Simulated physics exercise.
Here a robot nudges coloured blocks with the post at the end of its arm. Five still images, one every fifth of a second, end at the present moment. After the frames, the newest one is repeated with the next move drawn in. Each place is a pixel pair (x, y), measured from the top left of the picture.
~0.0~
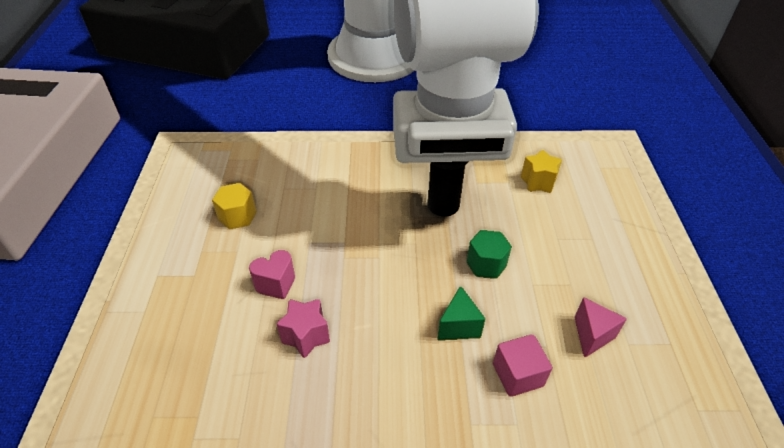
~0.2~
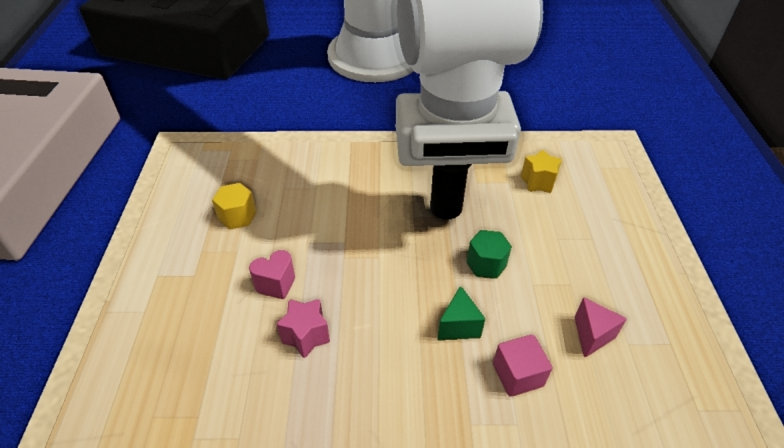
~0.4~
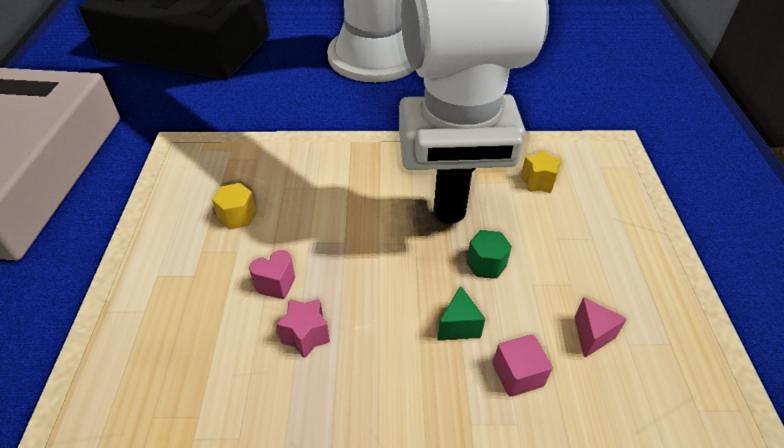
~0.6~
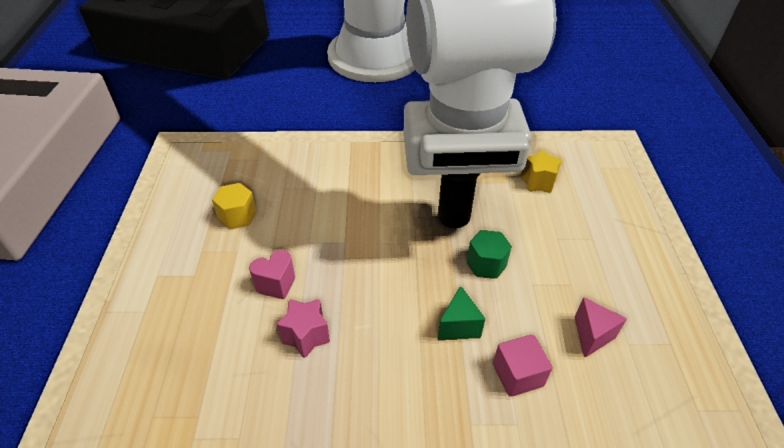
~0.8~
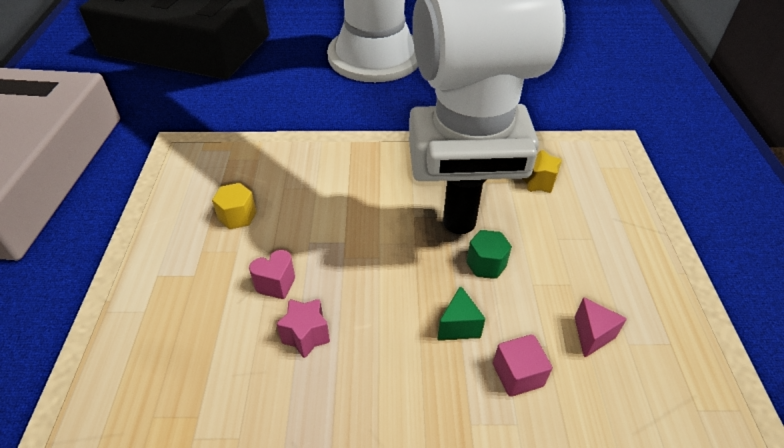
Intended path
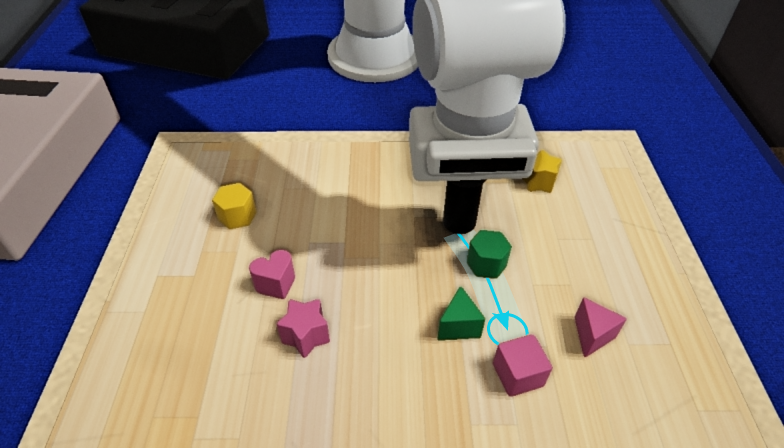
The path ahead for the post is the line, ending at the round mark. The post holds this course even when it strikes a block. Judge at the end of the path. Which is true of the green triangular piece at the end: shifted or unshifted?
It is left in place.
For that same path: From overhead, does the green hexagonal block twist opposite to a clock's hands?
Yes
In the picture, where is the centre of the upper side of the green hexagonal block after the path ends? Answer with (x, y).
The answer is (555, 313).
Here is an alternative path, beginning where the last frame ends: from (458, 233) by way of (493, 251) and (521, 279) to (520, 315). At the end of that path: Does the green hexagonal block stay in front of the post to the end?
Yes, that is how it ends up.
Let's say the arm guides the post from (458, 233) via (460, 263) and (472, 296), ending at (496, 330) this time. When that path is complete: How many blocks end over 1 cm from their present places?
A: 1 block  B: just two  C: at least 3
I choose A.
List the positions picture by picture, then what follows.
In the first frame, post tip at (443, 205); block tops, green triangular piece at (462, 308); green hexagonal block at (491, 244).
In the second frame, post at (446, 208); blocks unchanged.
In the third frame, post at (450, 212); blocks unchanged.
In the fourth frame, post at (454, 217); blocks unchanged.
In the fifth frame, post at (459, 222); green triangular piece at (462, 308); green hexagonal block at (491, 244).
Path on the board, from (458, 233) by way of (487, 276) to (508, 331).
The first path, step by step. One third of the way, post at (480, 251); green hexagonal block at (509, 266).
Two thirds of the way, post at (496, 284); green hexagonal block at (535, 295), turned 35° anticlockwise.
At the end, post at (511, 321); green triangular piece in place; green hexagonal block at (555, 313), turned 100° anticlockwise.
